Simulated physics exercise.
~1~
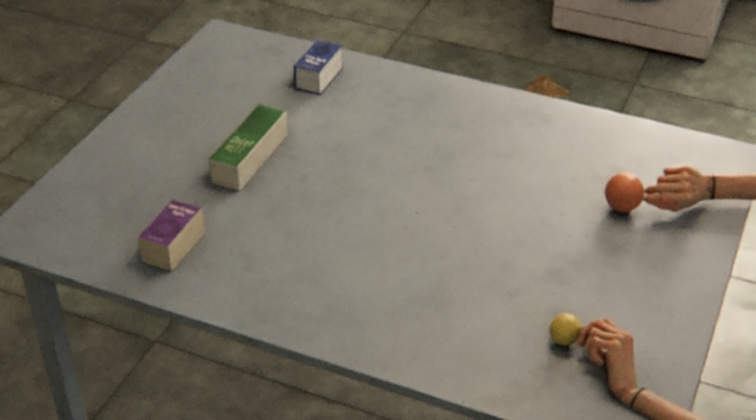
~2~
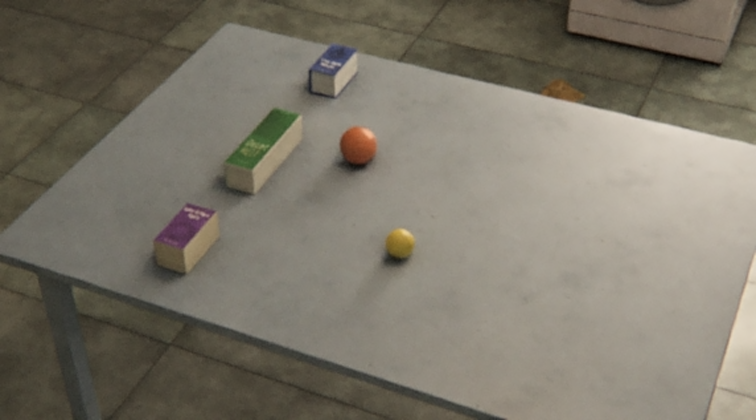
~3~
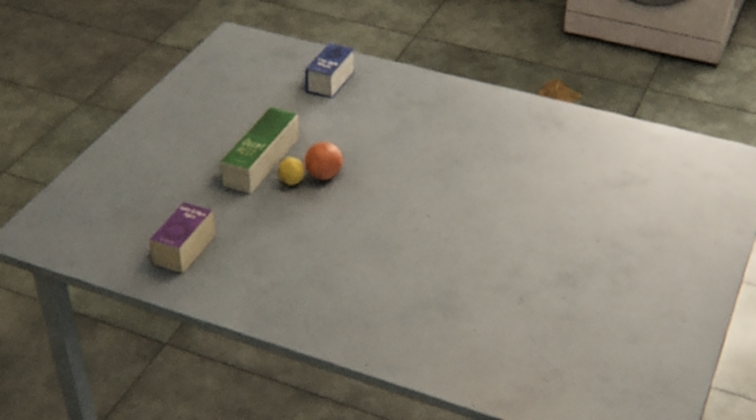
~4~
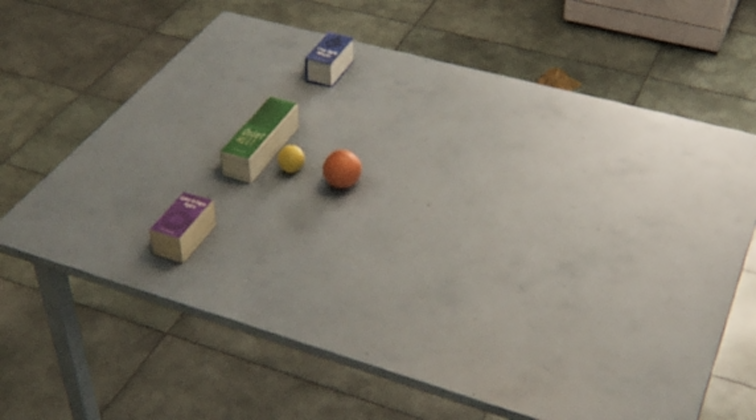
In this clip, two hands release an orange and a lemon, which roll left across a gray table toward a purple, a green and a blue book; both bounce off a book, and neither passes through the gaps, ending near the green one.
